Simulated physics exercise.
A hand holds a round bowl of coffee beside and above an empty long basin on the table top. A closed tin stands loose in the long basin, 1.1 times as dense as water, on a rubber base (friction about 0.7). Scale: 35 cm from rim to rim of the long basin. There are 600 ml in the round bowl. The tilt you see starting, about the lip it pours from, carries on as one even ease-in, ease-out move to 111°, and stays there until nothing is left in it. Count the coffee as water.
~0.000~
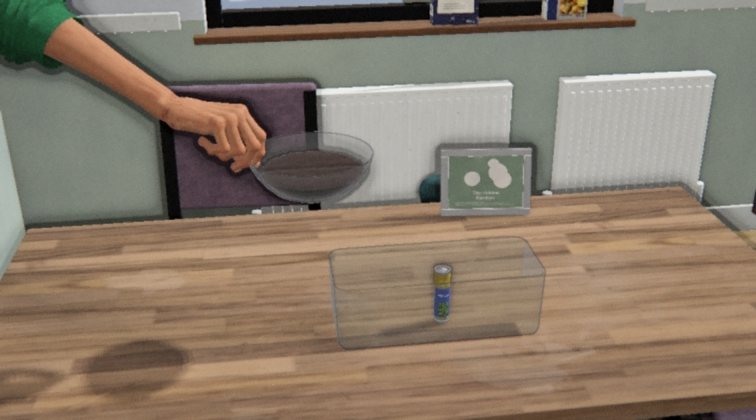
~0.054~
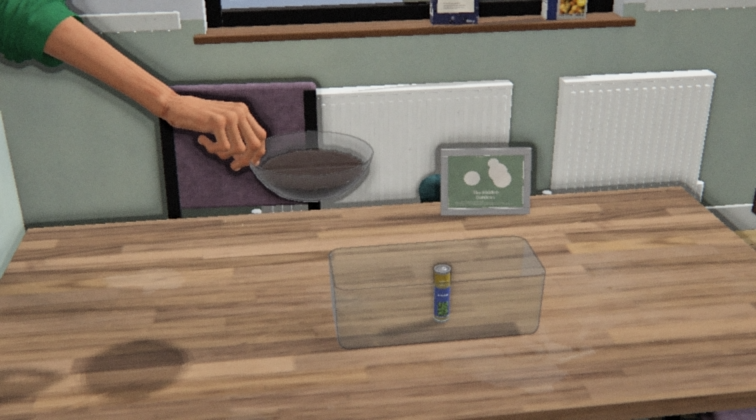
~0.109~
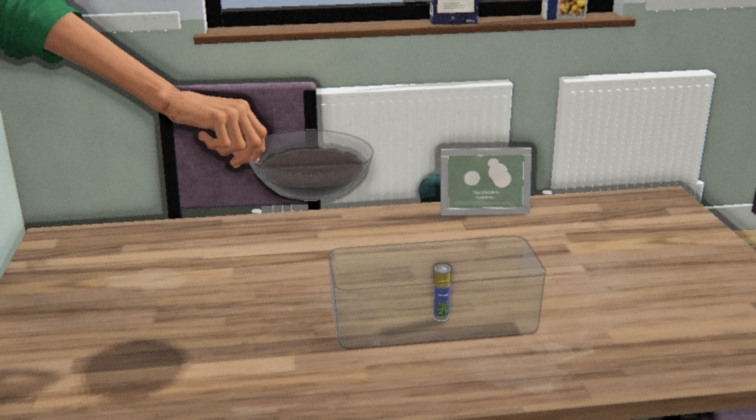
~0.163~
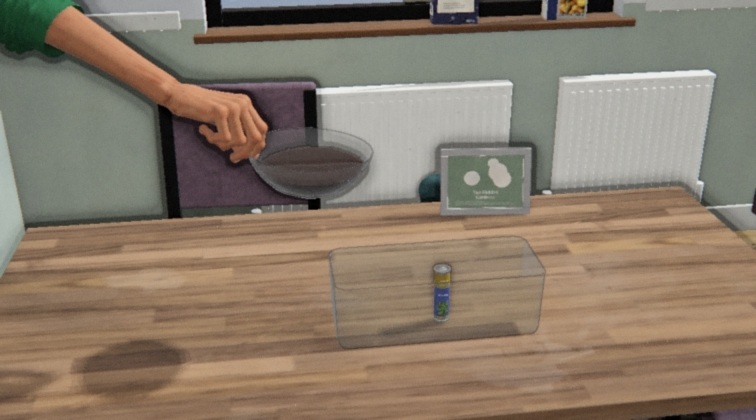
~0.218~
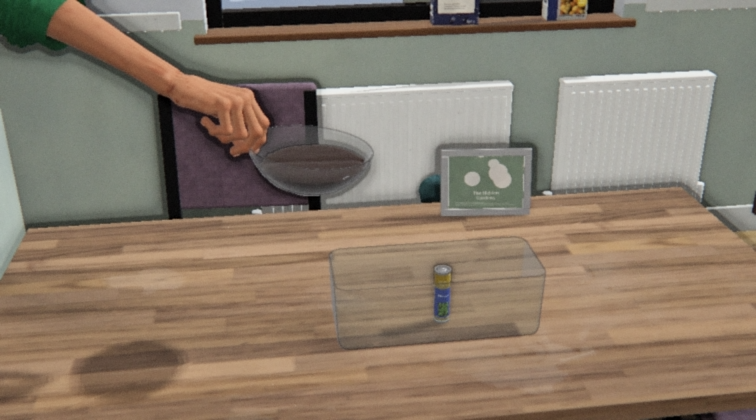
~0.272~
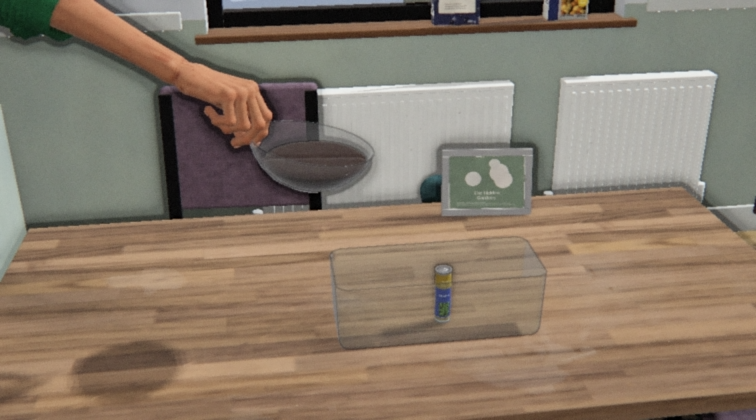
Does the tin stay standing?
The tin stays up.
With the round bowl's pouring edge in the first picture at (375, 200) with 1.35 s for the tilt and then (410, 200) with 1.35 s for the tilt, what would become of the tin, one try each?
First it topples; then it remains upright.
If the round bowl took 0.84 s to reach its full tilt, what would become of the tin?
The tin falls.
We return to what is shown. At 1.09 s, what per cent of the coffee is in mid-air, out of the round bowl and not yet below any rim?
Some 10 per cent.
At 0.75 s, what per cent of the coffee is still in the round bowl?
Some 42 per cent.
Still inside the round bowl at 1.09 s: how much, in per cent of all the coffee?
Some 0 per cent.
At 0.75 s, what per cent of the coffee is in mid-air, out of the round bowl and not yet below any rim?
About 52 per cent.
By 0.75 s the tilt is 65° and 42 per cent is still to pour; the tin stands where it began.
By 1.09 s the tilt is 101° and 0 per cent is still to pour; the tin stands where it began.
By 1.46 s the tilt is 111° and 0 per cent is still to pour; the tin stands where it began.
By 1.85 s the tilt is 111° and 0 per cent is still to pour; the tin stands where it began.
At rest the tin stands where it began.
